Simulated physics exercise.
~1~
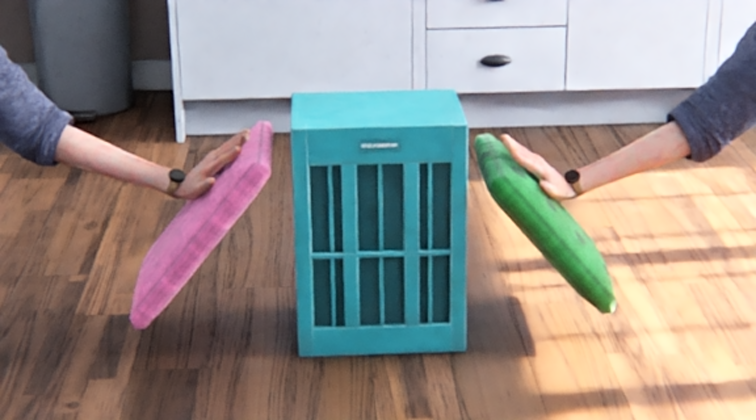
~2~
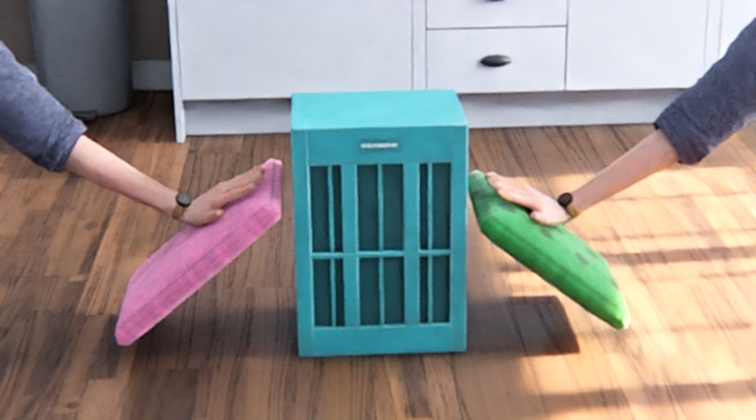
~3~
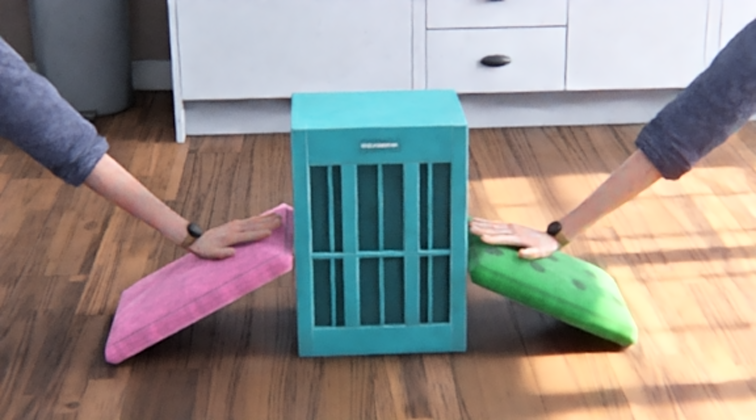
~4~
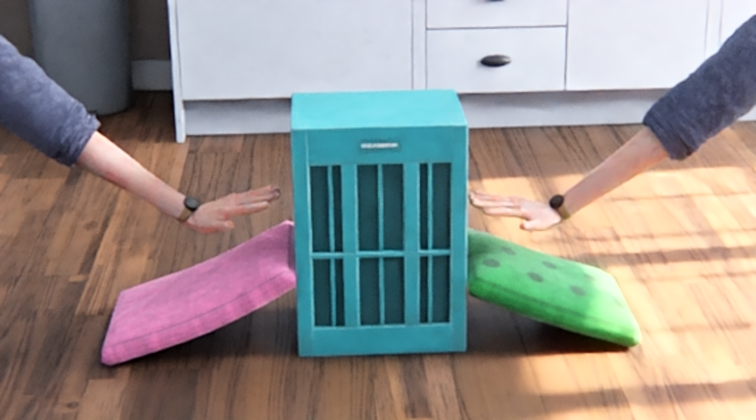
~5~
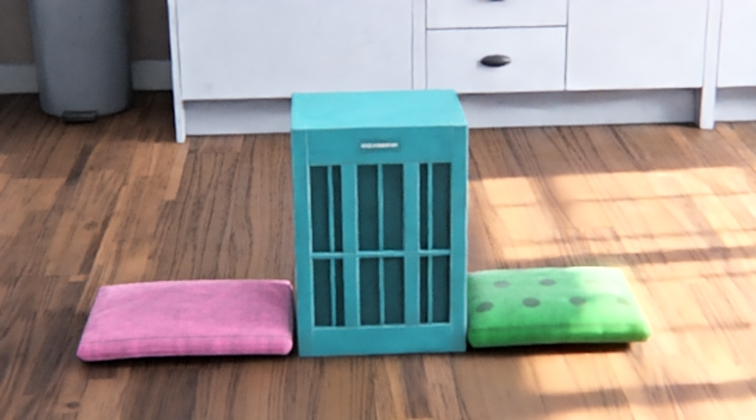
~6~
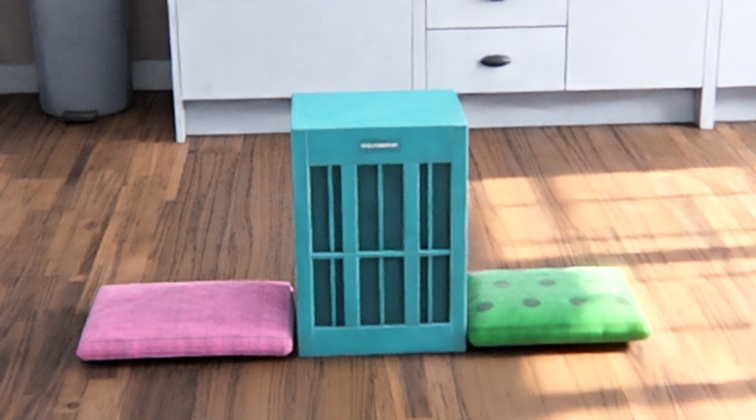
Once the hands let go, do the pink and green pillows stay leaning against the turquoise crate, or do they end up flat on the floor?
Neither pillow stays up. The pink one slides down flat on the left, and the green one slips and lies down on the right.
